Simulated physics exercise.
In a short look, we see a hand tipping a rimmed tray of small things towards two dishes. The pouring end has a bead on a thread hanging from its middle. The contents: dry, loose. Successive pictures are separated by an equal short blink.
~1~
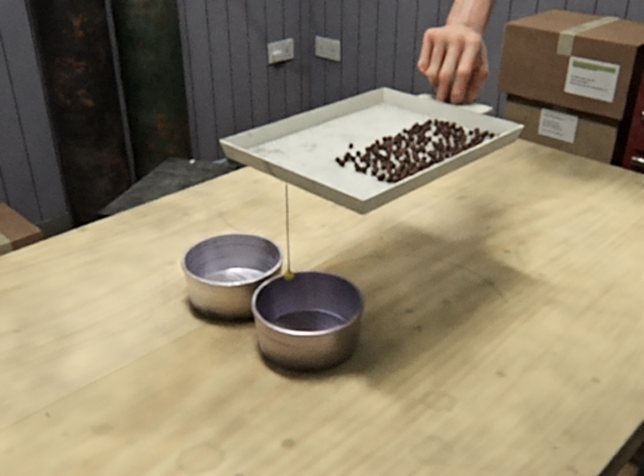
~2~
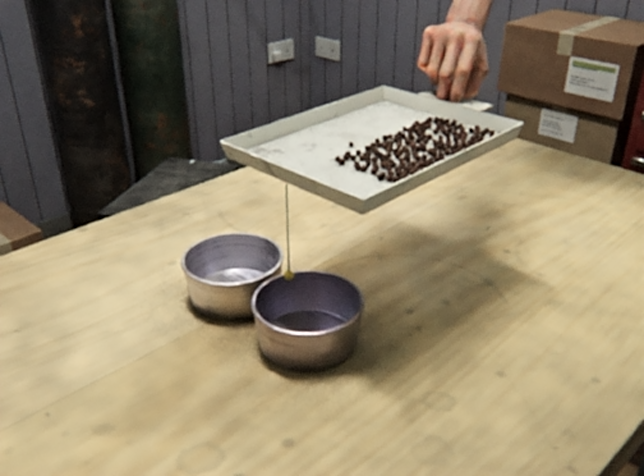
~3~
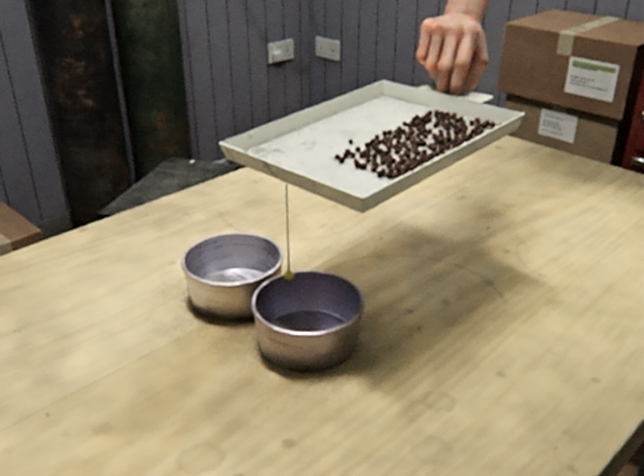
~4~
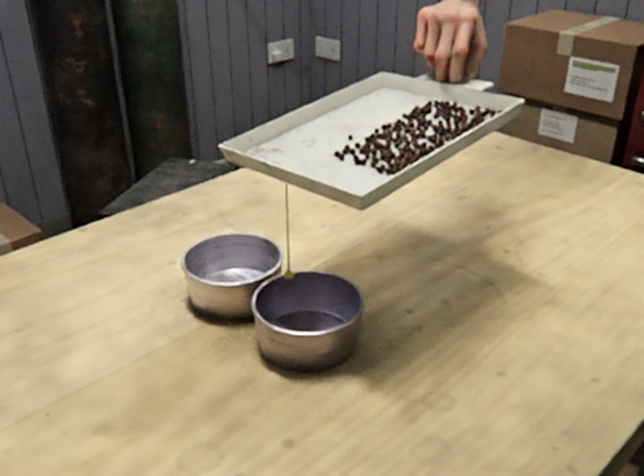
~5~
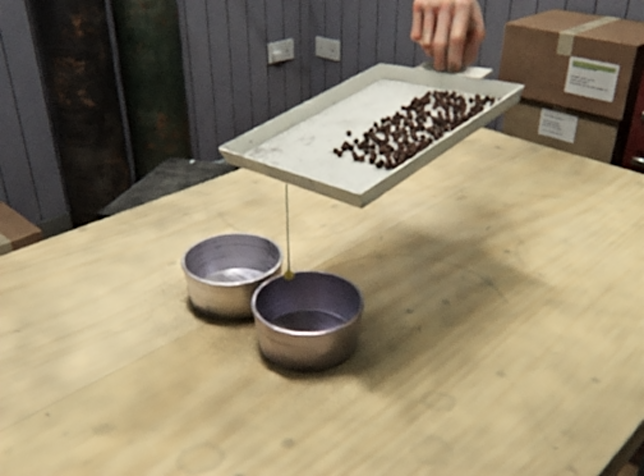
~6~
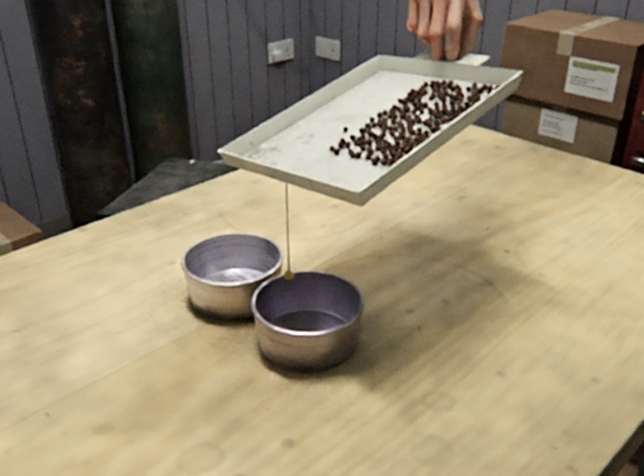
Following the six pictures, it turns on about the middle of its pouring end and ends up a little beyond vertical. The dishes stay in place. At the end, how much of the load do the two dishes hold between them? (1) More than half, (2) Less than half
1.
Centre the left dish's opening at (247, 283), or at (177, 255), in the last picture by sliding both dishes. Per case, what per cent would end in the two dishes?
First position: Some 60 %; second position: Some 40 %.
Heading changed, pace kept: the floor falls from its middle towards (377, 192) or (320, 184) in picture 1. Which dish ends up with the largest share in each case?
Outcome by order - one: Right side; two: Right side.
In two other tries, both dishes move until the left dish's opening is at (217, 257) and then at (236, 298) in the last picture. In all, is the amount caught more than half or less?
Held in all, by try: A larger portion, then a smaller portion.
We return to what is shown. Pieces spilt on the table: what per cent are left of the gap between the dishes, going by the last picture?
That would be roughly 100 per cent.
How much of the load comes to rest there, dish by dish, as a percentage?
Result - left dish: 90 %; right dish: 0 %.
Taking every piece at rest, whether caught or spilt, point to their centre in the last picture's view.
The centre comes to rest close to (225, 289).
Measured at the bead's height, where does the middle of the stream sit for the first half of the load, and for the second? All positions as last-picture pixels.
Around (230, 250), followed by around (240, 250).
Soon after the last picture, tray tipped steeply; most on the tray; a small part in the left dish; a stray few outside both; a stray few in the air.
A little later, tray tipped right over; a small part on the tray; about two thirds in the left dish; a small part outside both; about a quarter in the air.
Later still, tray tipped past a quarter turn; nearly all in the left dish; a small part outside both.
At rest, tray tipped past a quarter turn; none in the right dish; nearly all in the left dish; a small part outside both.
